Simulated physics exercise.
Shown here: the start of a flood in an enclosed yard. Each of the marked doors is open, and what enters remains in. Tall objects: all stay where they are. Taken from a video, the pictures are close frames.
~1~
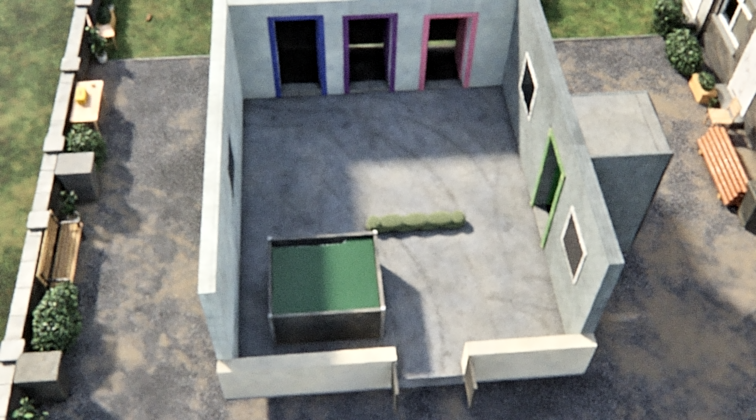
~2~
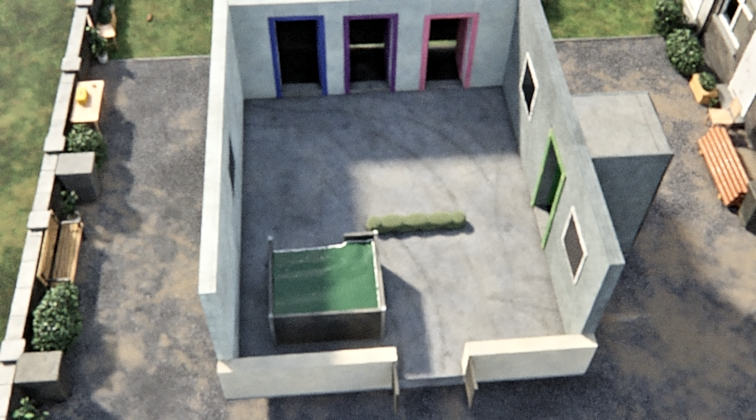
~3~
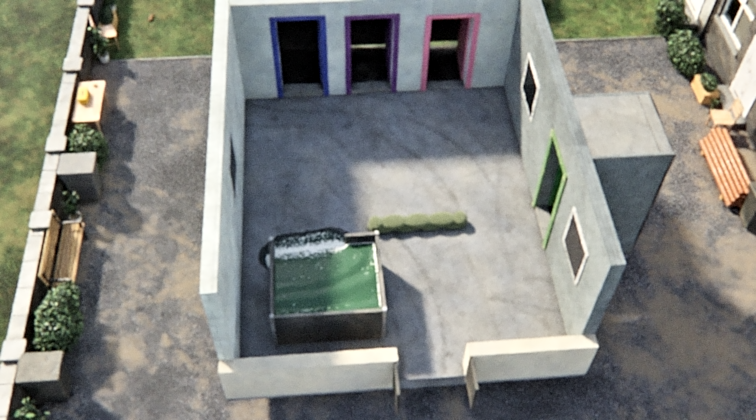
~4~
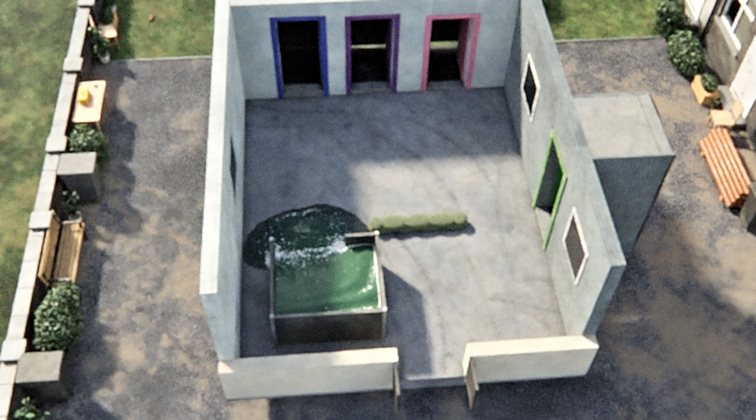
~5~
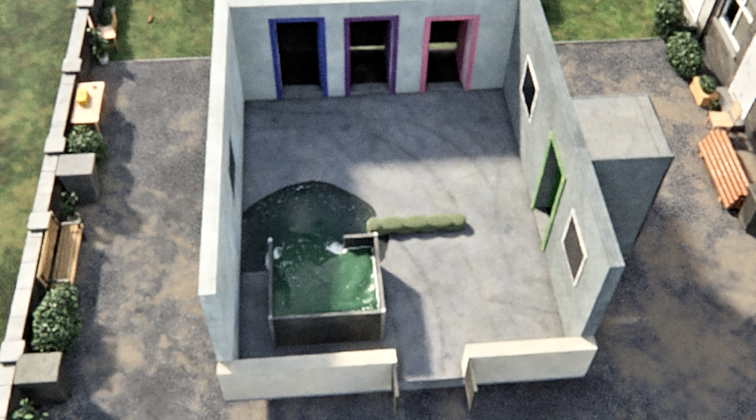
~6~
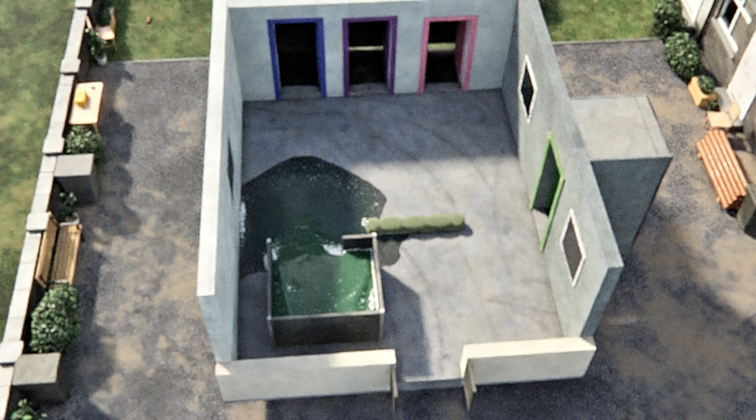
Green water pours from the far side of an open-topped tank standing on the grey floor of a walled yard, seen from high above. Blue, purple and pink doorframes line the back wall, a green one is at right, and a low hedge lies beside the tank. The still water stirs and foams, then a dark pool spreads backward and sideways across the floor, reaching the hedge, while the camera stays still.
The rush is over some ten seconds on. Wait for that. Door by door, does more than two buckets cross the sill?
The pink door will most likely go past the limit. The blue door will most likely go past the limit. The purple door will most likely go past the limit. The green door will most likely keep inside the limit.
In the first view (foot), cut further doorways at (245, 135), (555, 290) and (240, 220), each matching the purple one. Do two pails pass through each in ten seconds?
In order: Exceeds it, falls short, exceeds it.
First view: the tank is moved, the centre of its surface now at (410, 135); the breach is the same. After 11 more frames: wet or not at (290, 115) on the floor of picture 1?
Soaked.
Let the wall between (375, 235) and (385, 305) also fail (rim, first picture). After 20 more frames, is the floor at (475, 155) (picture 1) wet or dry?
Verdict: Awash.
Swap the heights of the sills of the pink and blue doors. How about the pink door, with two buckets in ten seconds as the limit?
I reckon pink doesn't reach the mark.
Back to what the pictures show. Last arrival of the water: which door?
It's the green one.
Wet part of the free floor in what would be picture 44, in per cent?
That works out at 70 %.
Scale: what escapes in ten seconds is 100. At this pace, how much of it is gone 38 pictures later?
I'd put it at 70 per cent.
A moment on, water covers 40 % of the floor; the pink door not reached, the blue door under two buckets in, the purple door not reached, the green door not reached.
Next, water covers 45 % of the floor; the pink door not reached, the blue door over two buckets in, the purple door under two buckets in, the green door not reached.
Then, water covers 50 % of the floor; the pink door under two buckets in, the blue door far over two buckets in, the purple door over two buckets in, the green door wet at the sill, nothing in.
Later, water covers 70 % of the floor; the pink door over two buckets in, the blue door far over two buckets in, the purple door over two buckets in, the green door wet at the sill, nothing in.
In the end, water covers 90 % of the floor; the pink door far over two buckets in, the blue door far over two buckets in, the purple door over two buckets in, the green door wet at the sill, nothing in.
